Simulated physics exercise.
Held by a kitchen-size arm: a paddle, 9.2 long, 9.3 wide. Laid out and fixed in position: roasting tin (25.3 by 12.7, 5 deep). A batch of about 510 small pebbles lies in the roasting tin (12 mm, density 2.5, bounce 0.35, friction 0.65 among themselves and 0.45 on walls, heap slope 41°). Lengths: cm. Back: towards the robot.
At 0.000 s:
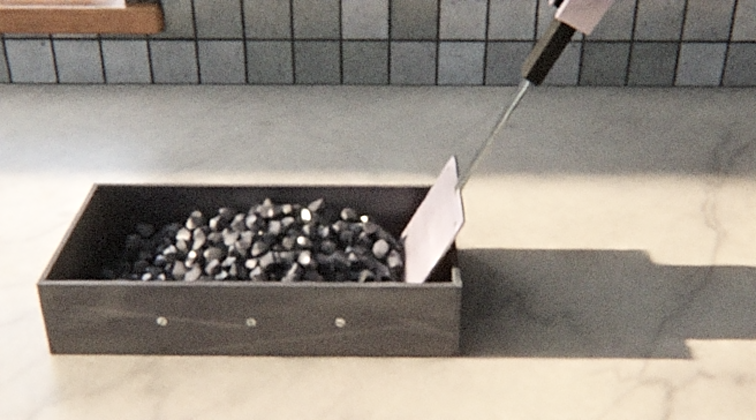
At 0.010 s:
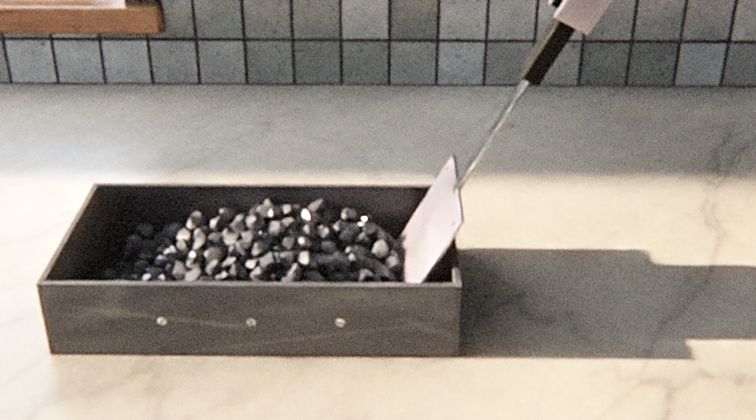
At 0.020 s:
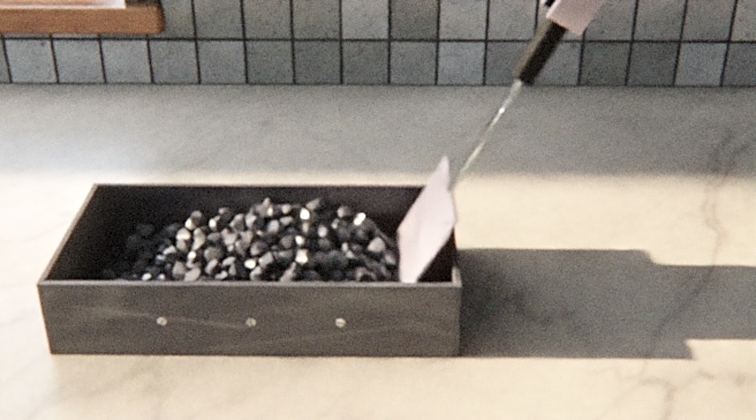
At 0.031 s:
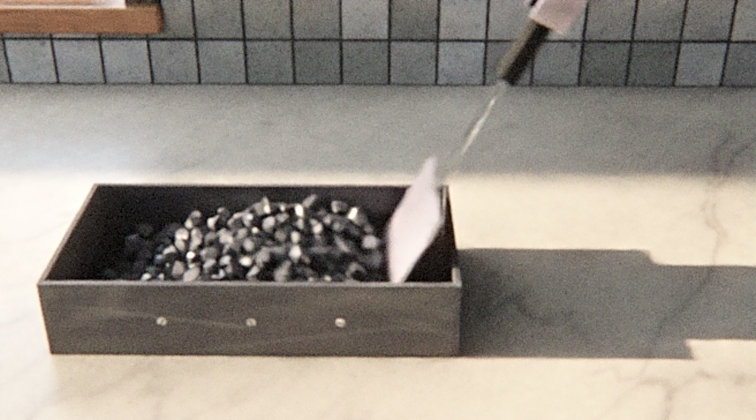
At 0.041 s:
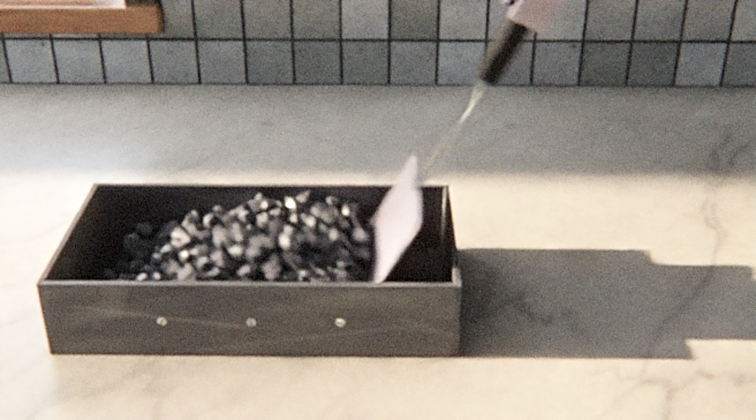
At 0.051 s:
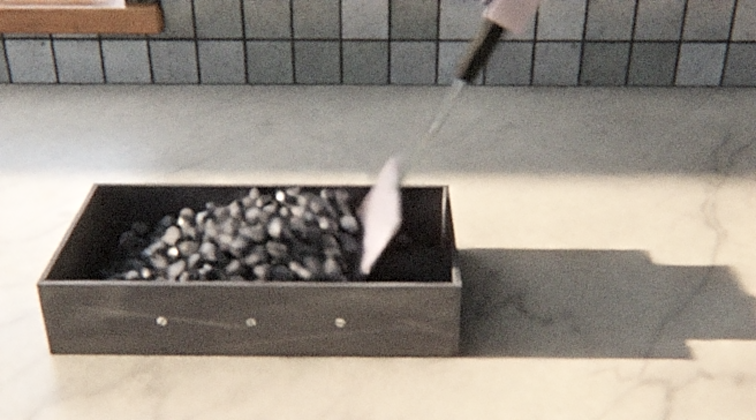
A flat paddle held by an arm pushes dark pebbles leftward inside a dark rectangular tray.
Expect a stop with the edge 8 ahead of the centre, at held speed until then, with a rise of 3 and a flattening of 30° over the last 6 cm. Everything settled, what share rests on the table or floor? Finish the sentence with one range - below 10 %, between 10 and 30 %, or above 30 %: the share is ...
The share is above 30 %.
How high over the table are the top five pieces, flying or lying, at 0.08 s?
I'd put them at about 9 centimetres above the table.
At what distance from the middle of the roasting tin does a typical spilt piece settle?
Distance, approx.: 28 cm.
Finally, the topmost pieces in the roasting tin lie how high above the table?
Some 6.5 cm.
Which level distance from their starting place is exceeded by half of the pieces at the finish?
About 16 centimetres.
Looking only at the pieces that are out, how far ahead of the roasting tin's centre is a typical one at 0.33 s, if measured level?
Some 20 centimetres ahead.
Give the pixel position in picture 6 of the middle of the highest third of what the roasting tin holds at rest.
Close to pixel (109, 242).
After 0.08 s, sloping 62°, highest piece 9 above the table; 506 in the roasting tin.
After 0.11 s, sloping 55°, highest piece 11 above the table; 501 in the roasting tin, 5 on the blade or in flight.
After 0.33 s, sloping 32°, highest piece 14 above the table; 268 in the roasting tin, 120 on the table or floor, 118 on the blade or in flight.
After 1.38 s, sloping 32°, highest piece 6 above the table; 263 in the roasting tin, 242 on the table or floor, 1 on the blade or in flight.
At rest, 263 in the roasting tin, 242 on the table or floor, 1 on the blade or in flight. That is 48 % on the table or floor.
